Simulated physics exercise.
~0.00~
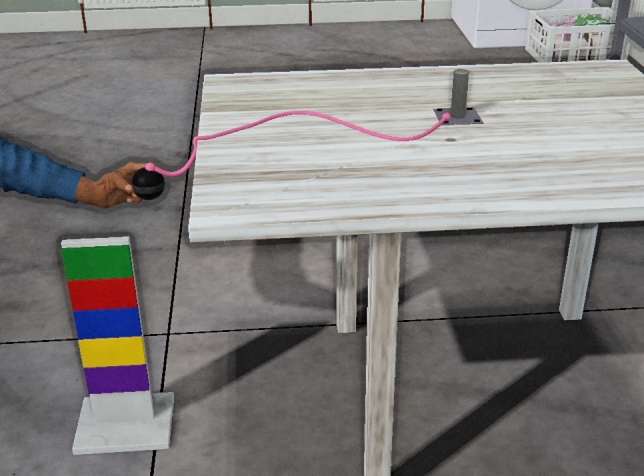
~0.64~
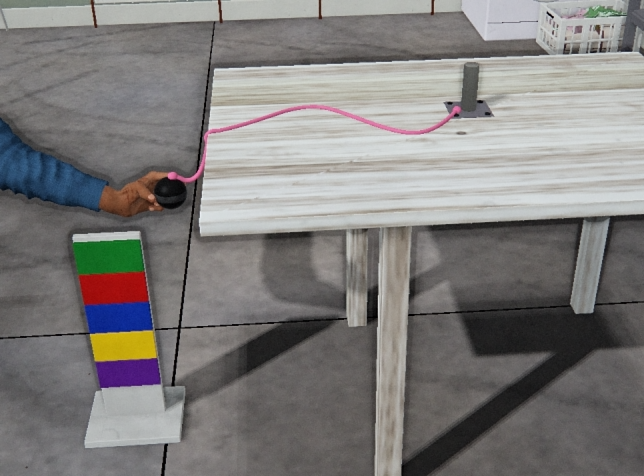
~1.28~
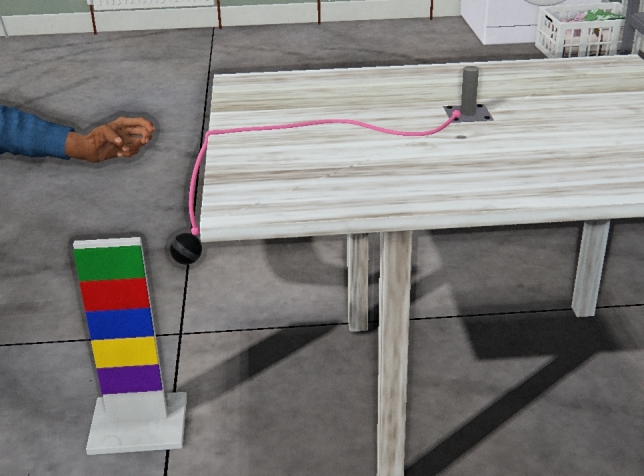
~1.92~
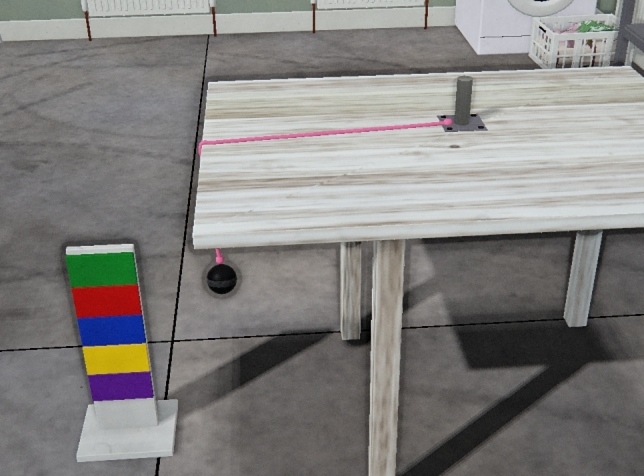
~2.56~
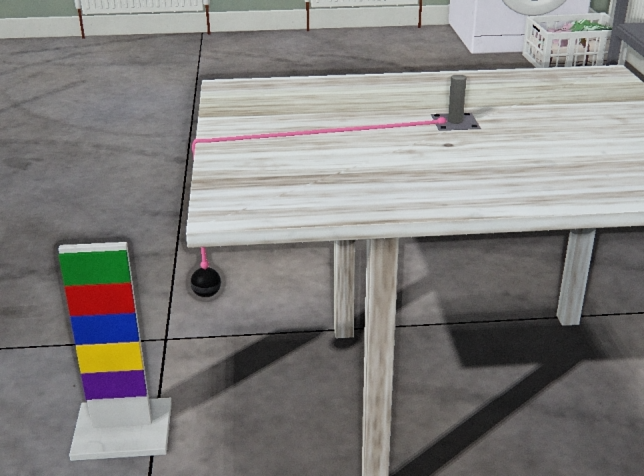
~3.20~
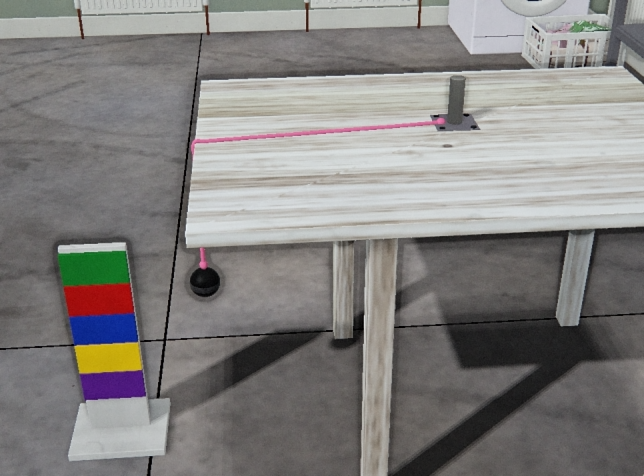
Beside a wooden table, a hand releases a tethered black ball, which drops and hangs level with red.
